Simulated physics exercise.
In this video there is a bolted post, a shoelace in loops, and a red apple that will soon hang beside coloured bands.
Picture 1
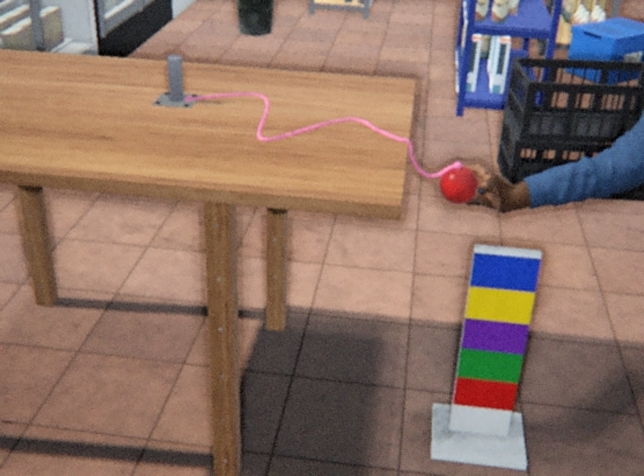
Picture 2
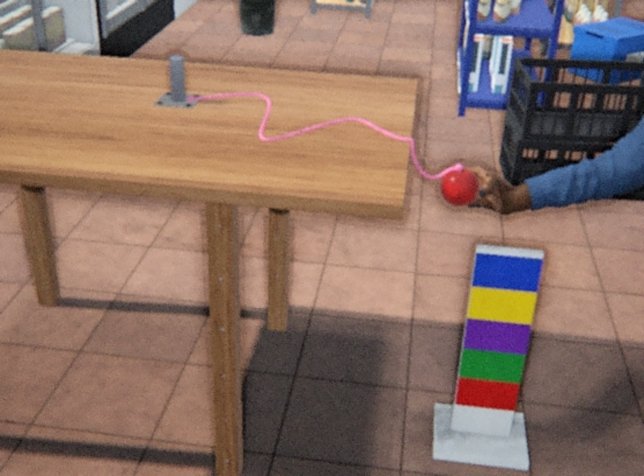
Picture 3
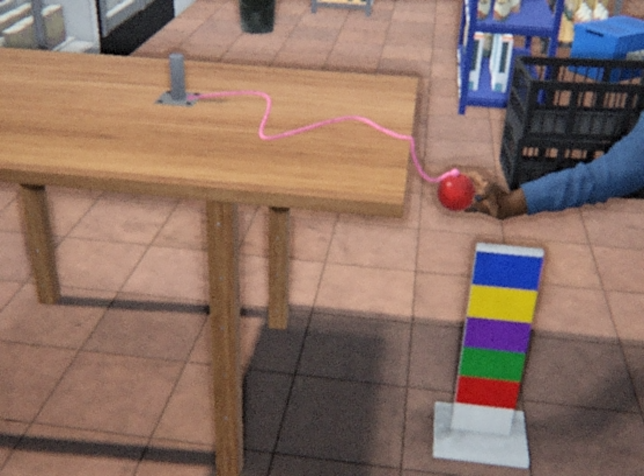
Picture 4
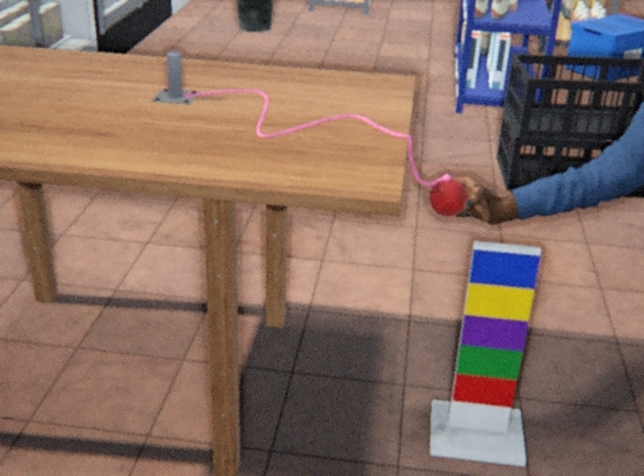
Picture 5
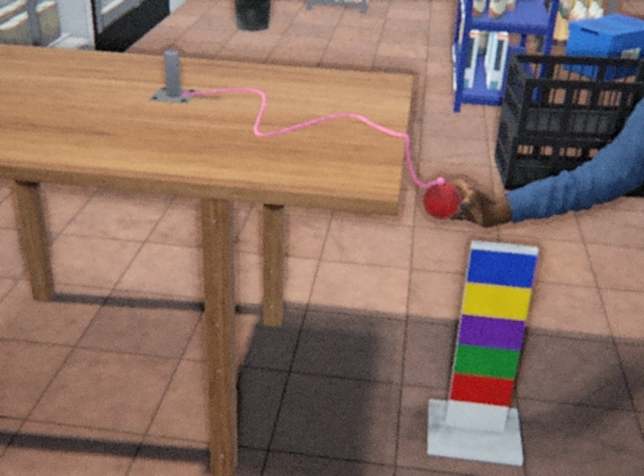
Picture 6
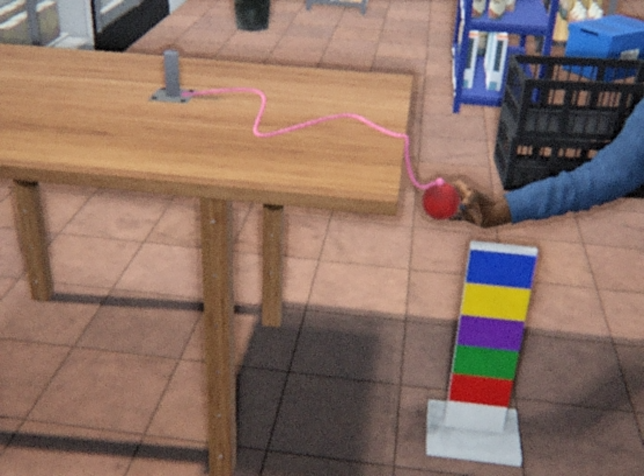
In a tiled, shop-like room, a wooden table is seen from slightly above. A pink shoelace runs in loose curves from a small grey post on the tabletop to a red apple held by a blue-sleeved hand beyond the right edge, above a stand banded blue, yellow, purple, green and red. The hand moves the apple slightly down and left, while the view shifts very faintly.
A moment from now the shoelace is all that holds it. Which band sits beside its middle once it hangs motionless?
The green band.
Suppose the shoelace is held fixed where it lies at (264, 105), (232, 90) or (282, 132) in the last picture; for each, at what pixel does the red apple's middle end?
About (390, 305), (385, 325) and (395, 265).
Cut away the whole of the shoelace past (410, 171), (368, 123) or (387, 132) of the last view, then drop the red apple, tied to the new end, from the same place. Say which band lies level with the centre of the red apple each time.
First try: Purple; second try: Blue; third try: Yellow.
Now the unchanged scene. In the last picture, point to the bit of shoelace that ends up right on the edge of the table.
Answer: The point at (289, 130).
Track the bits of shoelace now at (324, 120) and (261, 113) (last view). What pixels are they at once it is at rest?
They finish at (403, 174) and (320, 114) respectively.
A little later, apple near (422, 333); level with purple.
Next, apple near (369, 321); level with green.
Later still, apple near (395, 333); level with green.
When it is over, apple near (385, 334); level with green. Its centre hangs level with the green band.
